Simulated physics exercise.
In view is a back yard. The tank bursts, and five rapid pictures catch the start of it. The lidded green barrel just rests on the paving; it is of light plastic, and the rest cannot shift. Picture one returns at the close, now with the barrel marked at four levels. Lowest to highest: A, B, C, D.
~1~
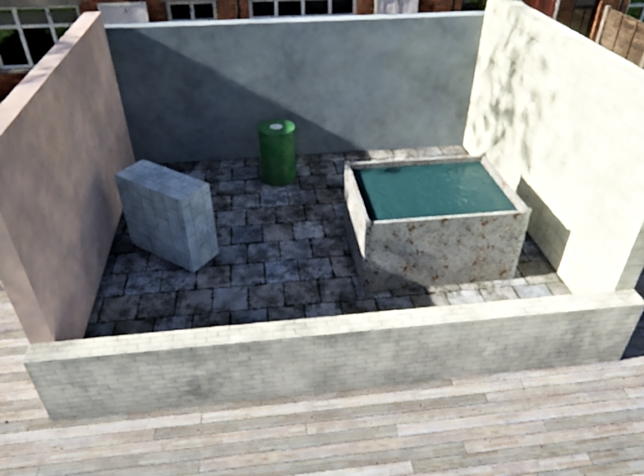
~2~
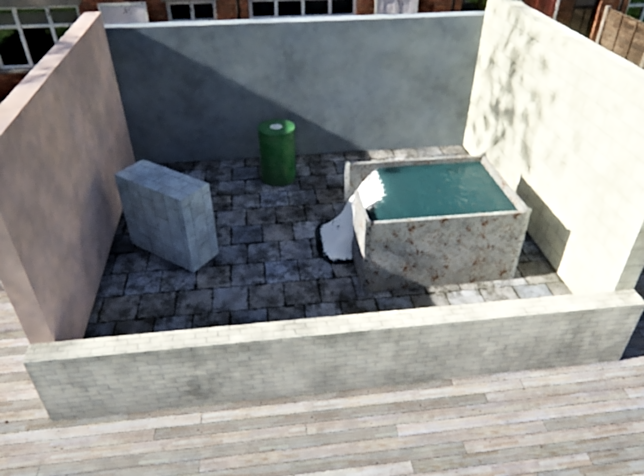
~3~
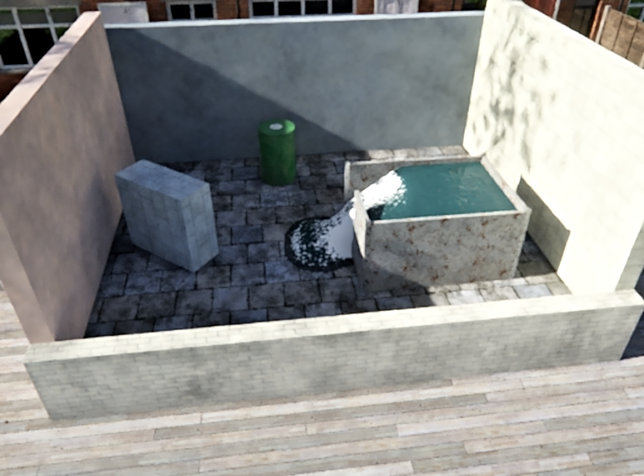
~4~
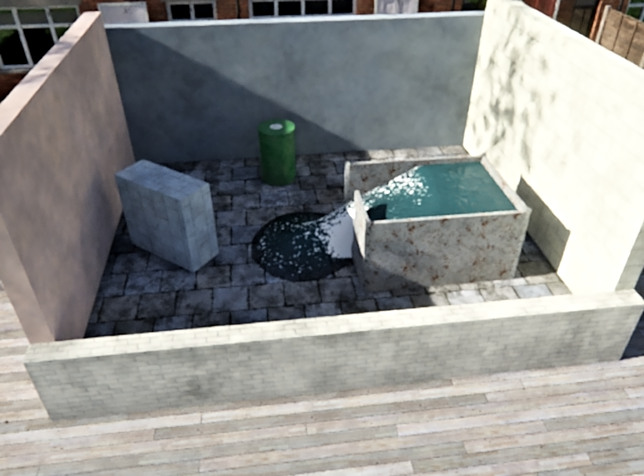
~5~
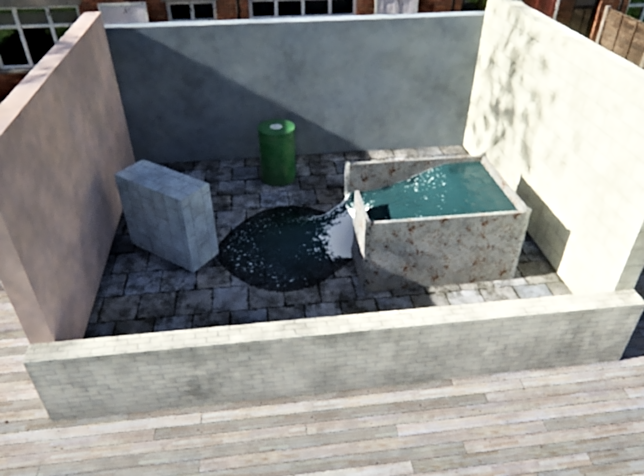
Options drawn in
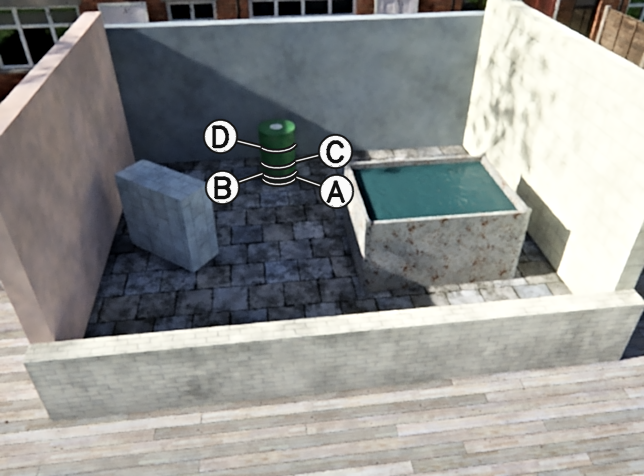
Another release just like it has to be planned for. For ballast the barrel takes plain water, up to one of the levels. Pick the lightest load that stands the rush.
Level C just does it.
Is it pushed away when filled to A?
Yes.
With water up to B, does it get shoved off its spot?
Yes.
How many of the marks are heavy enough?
Two.
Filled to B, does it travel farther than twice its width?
No, less.
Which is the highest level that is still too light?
Here it is level B.
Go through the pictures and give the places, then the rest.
Lid of the green barrel at (276, 127); tank full, its middle at (431, 191).
Water covers 2 % of the ground and is seen nearest the barrel at (327, 223).
Water covers 4 % of the ground and is seen nearest the barrel at (305, 221).
Water covers 7 % of the ground and is seen nearest the barrel at (295, 215).
Lid of the green barrel at (276, 127); water covers 10 % of the ground and is seen nearest the barrel at (277, 210).
On the marked copy, A at (280, 184); B at (280, 178); C at (279, 167); D at (278, 151); from the bottom up A, B, C, D.
Choosing A, it is pushed about 4 times its own width away.
Choosing B, it is pushed about half its own width away.
Choosing C, it does not move.
Choosing D, it does not move.
